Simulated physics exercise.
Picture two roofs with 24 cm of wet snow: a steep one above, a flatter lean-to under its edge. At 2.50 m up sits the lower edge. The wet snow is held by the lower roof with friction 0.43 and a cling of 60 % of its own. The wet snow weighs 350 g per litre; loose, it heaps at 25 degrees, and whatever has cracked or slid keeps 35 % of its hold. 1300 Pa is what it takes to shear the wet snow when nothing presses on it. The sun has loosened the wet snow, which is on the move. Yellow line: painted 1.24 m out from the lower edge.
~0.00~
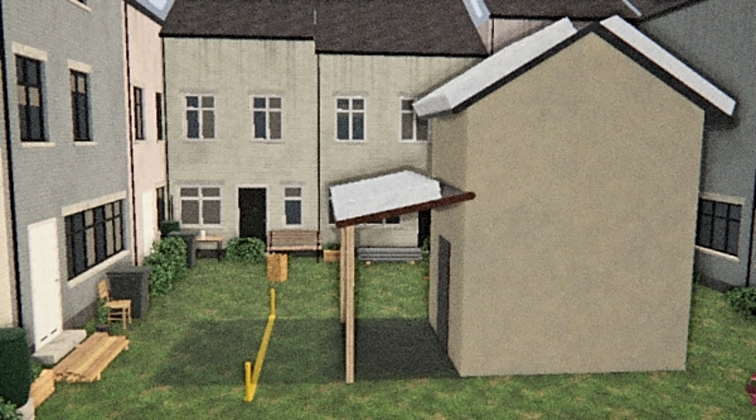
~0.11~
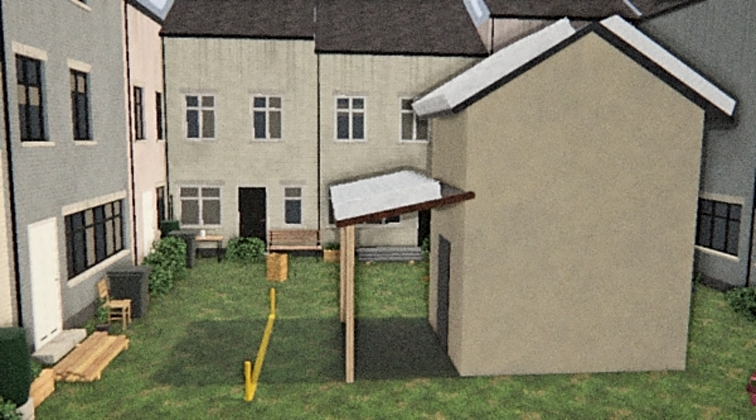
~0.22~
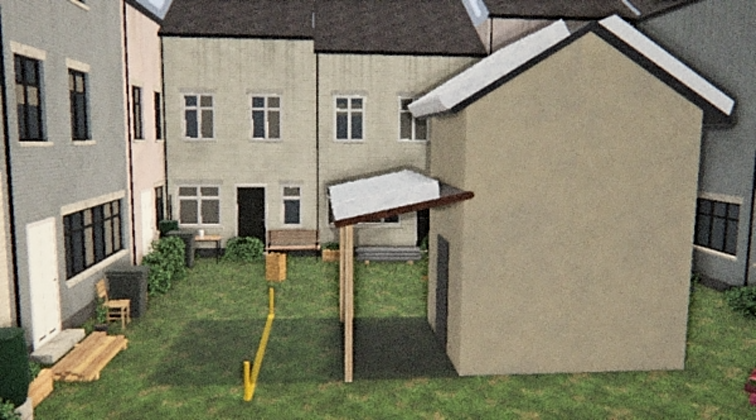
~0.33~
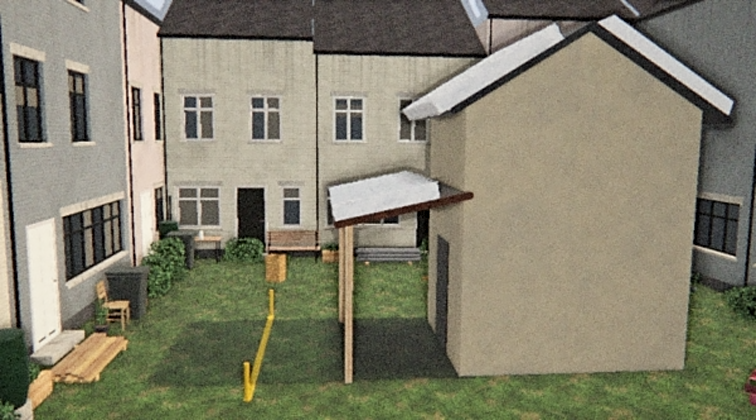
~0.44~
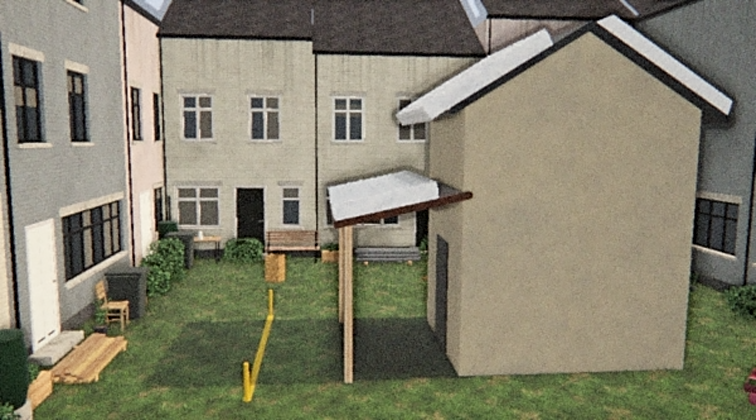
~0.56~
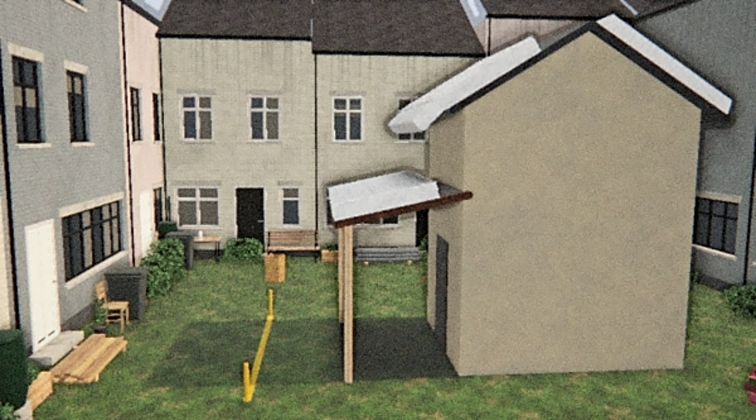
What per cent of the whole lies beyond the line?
Roughly 22 %.
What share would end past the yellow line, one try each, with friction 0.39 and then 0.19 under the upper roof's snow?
0 %, then 12 %.
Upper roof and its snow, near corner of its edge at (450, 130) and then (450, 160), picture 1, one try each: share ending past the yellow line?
Roughly 8 per cent first and 0 per cent second.
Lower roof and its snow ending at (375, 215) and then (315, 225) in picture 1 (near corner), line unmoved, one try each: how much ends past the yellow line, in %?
30 %, then 16 %.
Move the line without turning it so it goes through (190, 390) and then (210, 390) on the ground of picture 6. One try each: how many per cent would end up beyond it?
5 %, then 10 %.
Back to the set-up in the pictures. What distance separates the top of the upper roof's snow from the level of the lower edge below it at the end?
0.7 m, give or take.
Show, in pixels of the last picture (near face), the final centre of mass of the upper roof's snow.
Estimated pixel: (280, 317).
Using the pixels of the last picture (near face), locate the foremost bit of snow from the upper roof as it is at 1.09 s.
Position: About (351, 190).
By 1.09 s, none is below the lower edge and 0 % is past the line.
By 1.73 s, 23 % is below the lower edge and 0 % is past the line.
By 2.36 s, 43 % is below the lower edge and 22 % is past the line.
By 3.00 s, 43 % is below the lower edge and 22 % is past the line.
By 3.10 s, at the end, 43 % is below the lower edge and 22 % is past the line.
